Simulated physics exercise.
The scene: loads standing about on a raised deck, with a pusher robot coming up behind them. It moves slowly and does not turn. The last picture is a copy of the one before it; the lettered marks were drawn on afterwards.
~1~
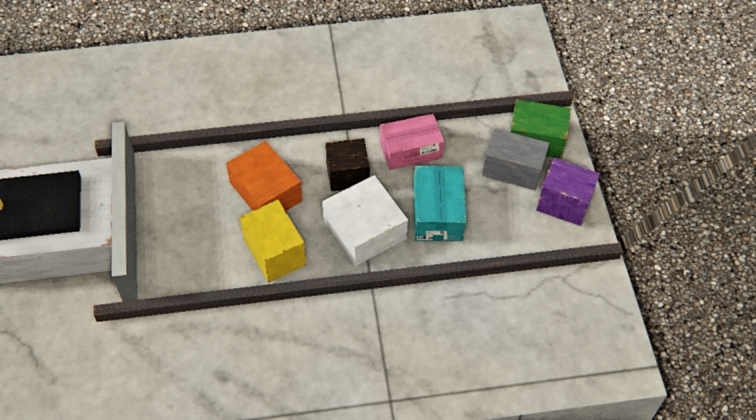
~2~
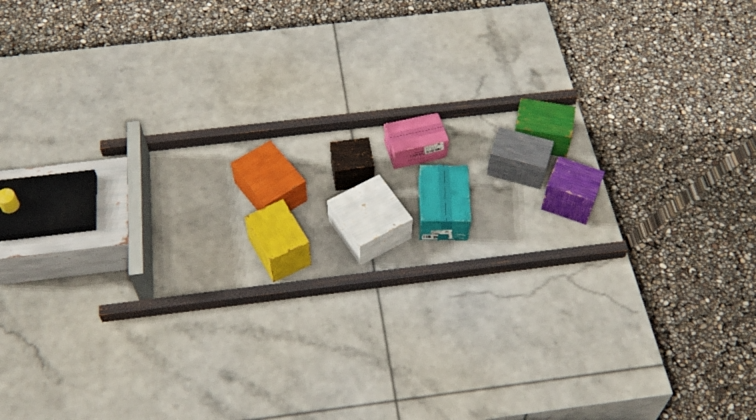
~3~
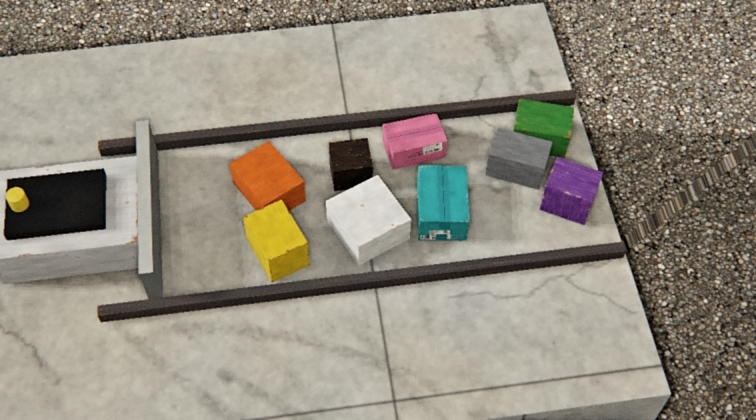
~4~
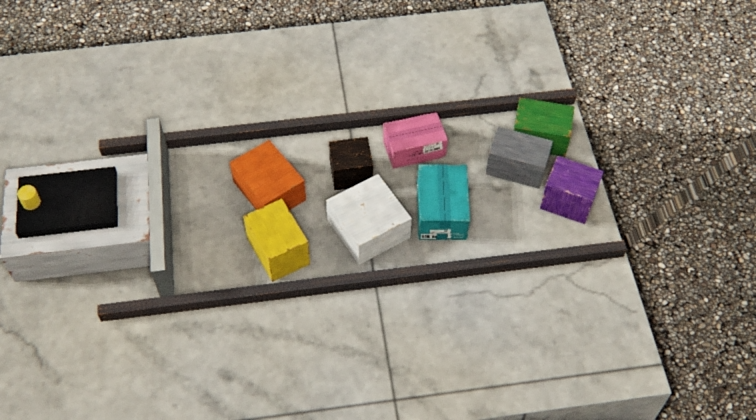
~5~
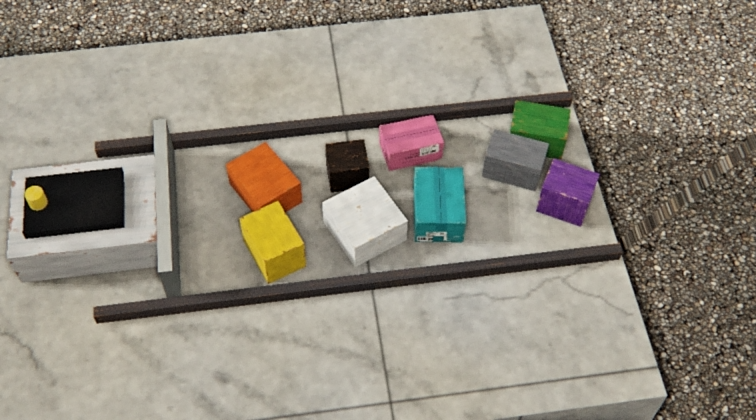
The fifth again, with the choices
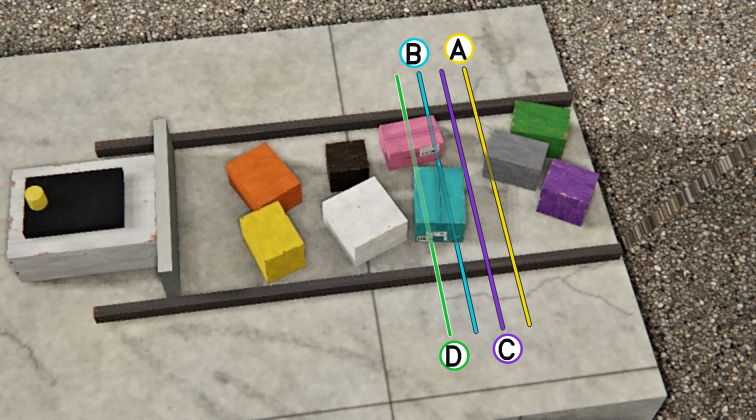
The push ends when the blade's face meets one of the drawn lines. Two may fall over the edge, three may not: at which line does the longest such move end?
It can go as far as C.
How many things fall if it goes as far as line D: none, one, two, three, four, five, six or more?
By then, none.
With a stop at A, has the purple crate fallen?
By then, yes.
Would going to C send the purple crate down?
Yes.
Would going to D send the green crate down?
By then, no.
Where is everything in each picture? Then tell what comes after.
The first picture shows grey crate (515, 159); green crate (539, 129); black crate (347, 164).
The second picture shows robot (54, 203); white crate (370, 219).
The third picture shows robot (63, 202); turquoise parcel (443, 203).
The fourth picture shows robot (75, 200); purple crate (572, 191).
The fifth picture shows robot (82, 200); grey crate (515, 160); green crate (538, 130); black crate (347, 166).
On the marked copy, A at (494, 186); B at (445, 192); C at (470, 189); D at (421, 195).
With C. Early on, robot (197, 188); yellow crate (310, 239); orange crate (307, 181).
Further on, robot (308, 175); purple crate (573, 193); green crate (551, 130).
At the end, robot (392, 166); purple crate over the edge; green crate over the edge; two fallen.
As for the rest, A drops five; B is within the limit but short; D is within the limit but short.
